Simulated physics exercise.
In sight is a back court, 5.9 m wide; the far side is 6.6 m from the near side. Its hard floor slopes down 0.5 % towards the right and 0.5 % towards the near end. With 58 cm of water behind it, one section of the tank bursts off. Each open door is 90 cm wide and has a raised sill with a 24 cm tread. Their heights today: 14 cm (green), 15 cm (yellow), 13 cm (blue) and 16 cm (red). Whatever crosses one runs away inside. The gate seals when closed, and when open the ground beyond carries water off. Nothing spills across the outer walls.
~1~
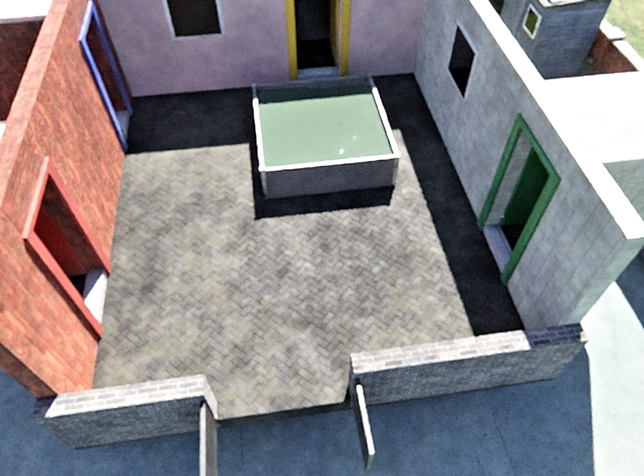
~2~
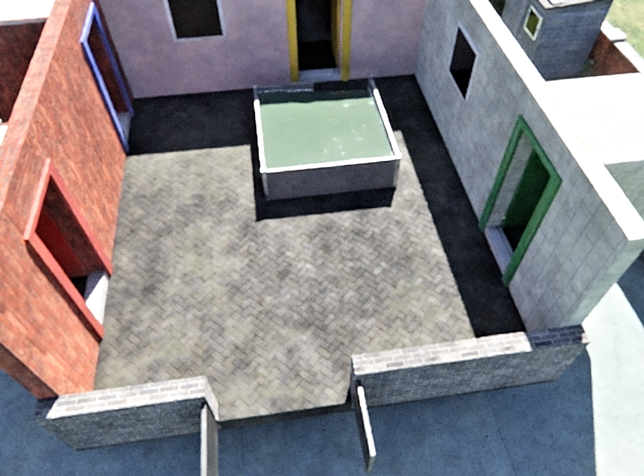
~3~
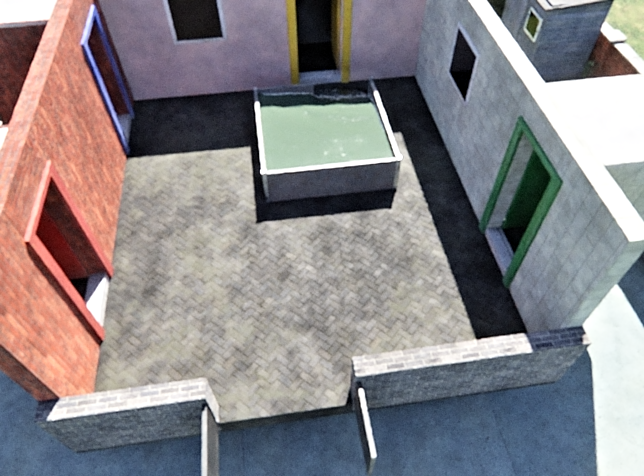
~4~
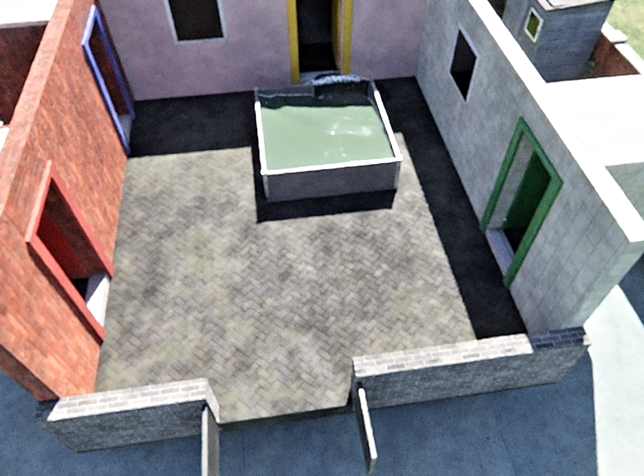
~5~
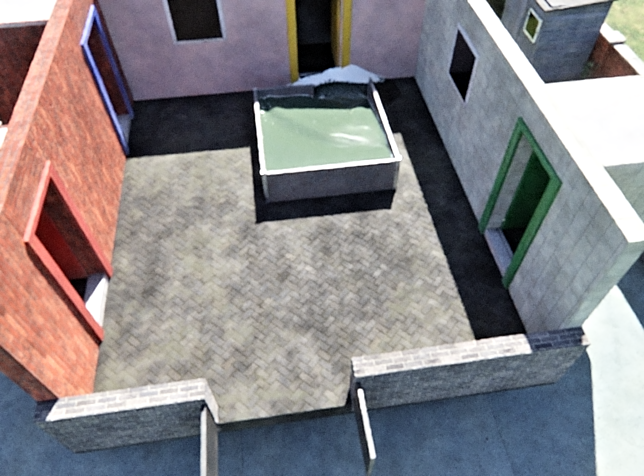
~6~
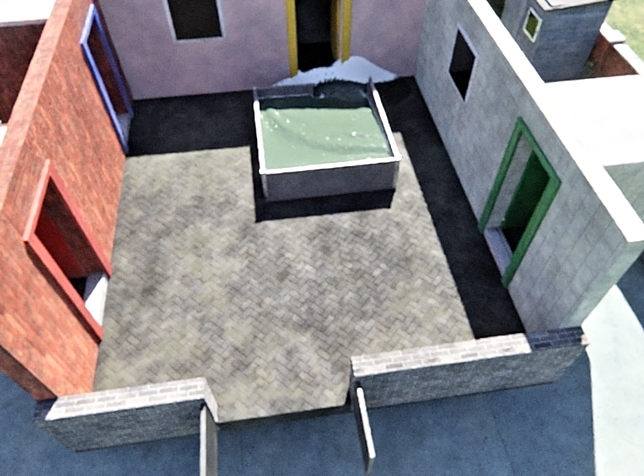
In a walled courtyard with red, blue, green and yellow doorways, the far side of a raised water tank gave way, and water poured out behind it and spread across the ground by the yellow doorway.
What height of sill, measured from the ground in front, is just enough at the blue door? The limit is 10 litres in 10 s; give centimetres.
It would have to be roughly 10.5 cm high.
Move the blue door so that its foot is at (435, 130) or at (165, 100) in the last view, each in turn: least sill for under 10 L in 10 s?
About 8.0 and 8.0 cm.
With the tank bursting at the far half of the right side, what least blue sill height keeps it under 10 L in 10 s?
Then roughly 14.5 cm.
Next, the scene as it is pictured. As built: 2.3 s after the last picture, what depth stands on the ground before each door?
In cm: Green 2, yellow 29, blue 11, red 0.
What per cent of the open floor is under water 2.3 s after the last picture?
Some 35 per cent of it.
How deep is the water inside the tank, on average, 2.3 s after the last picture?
About 30 cm.
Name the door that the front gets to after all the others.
Last comes the red one.
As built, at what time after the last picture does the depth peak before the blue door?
At about 2.6 s.
Then, 0.7 s after the last picture water covers 10 % of the floor, deepest (46 cm) near (343, 85); it has not reached the blue door.
Then, 2.3 s after the last picture water covers 35 % of the floor, deepest (32 cm) near (412, 84); 11 cm at the blue door, 0 litres in over its 13 cm sill.
Then, 9.3 s after the last picture water covers 95 % of the floor, deepest (12 cm) near (104, 419); 6 cm at the blue door, 2 litres in over its 13 cm sill.
At the blue door as built, the water peaked near 17 cm, 2.5 s after the last picture.
Run again over the same 10 s with other heights there, 20 litres in over 9 cm, 2 litres over 12.5 cm. The limit of 10 litres is kept from about 10.5 cm up.
